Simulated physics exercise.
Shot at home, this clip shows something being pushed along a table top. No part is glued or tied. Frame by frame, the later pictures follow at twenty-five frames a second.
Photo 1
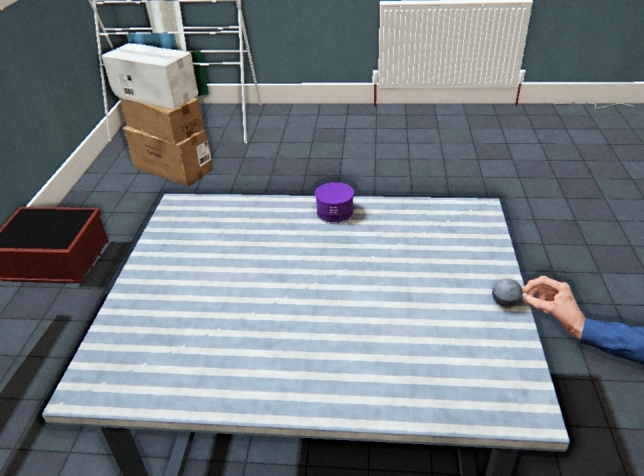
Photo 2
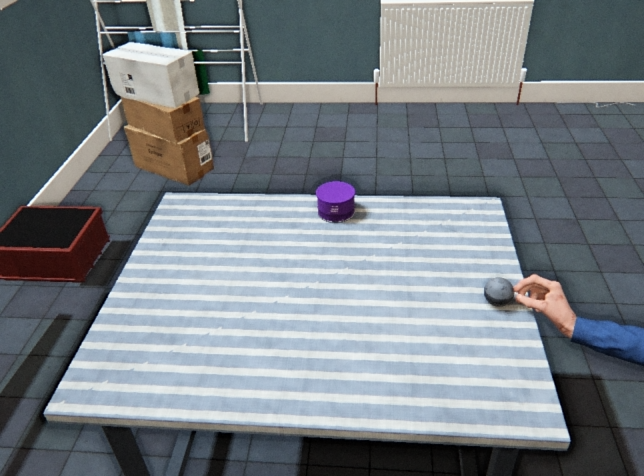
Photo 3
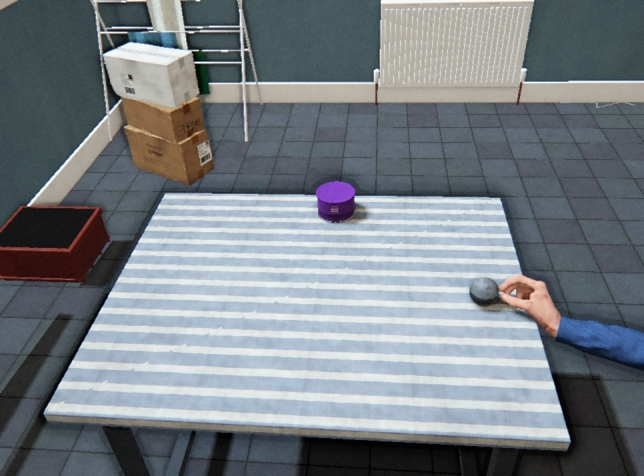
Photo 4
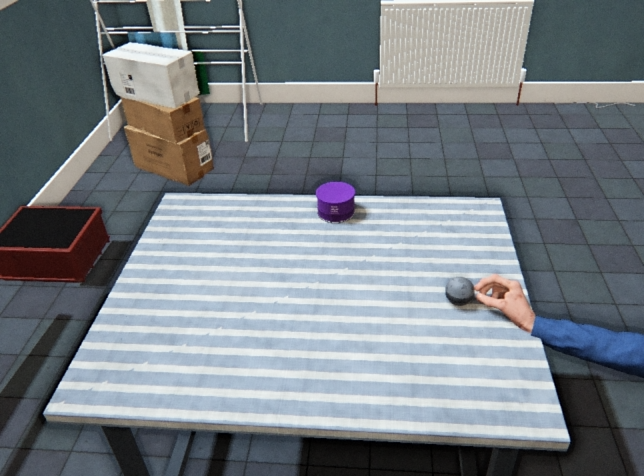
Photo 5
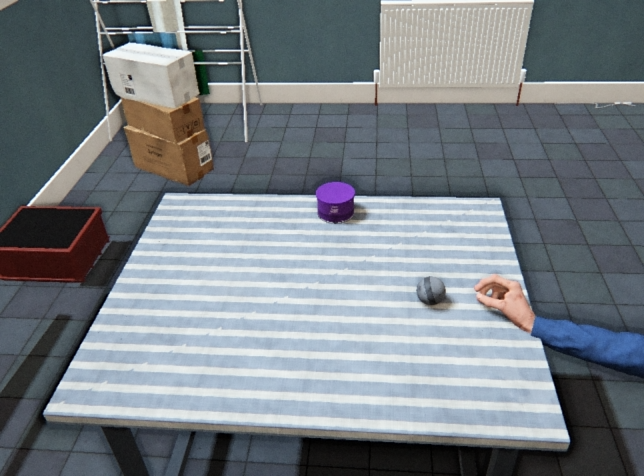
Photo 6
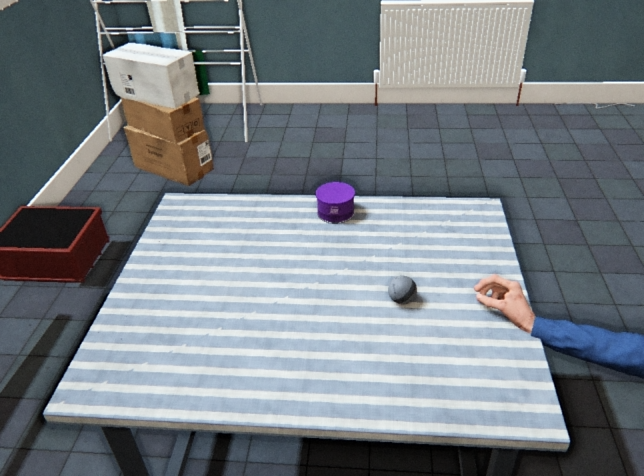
At the start, a hand holds a grey ball near the right edge of a striped table, with a purple round container near the far edge. The hand pushes the ball steadily leftward, then lets go and stays still while the ball rolls on to the left, leaving a widening gap between them.
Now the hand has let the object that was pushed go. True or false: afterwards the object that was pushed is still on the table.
False.
Then, 0.20 s later than the last frame, grey ball moved well along near (268, 286).
Then, 0.40 s later than the last frame, grey ball moved well along near (142, 282).
Then, 0.70 s later than the last frame, grey ball now off the table.
Then, 0.90 s later than the last frame, things are still on the move.
When it is over, off the table, grey ball.
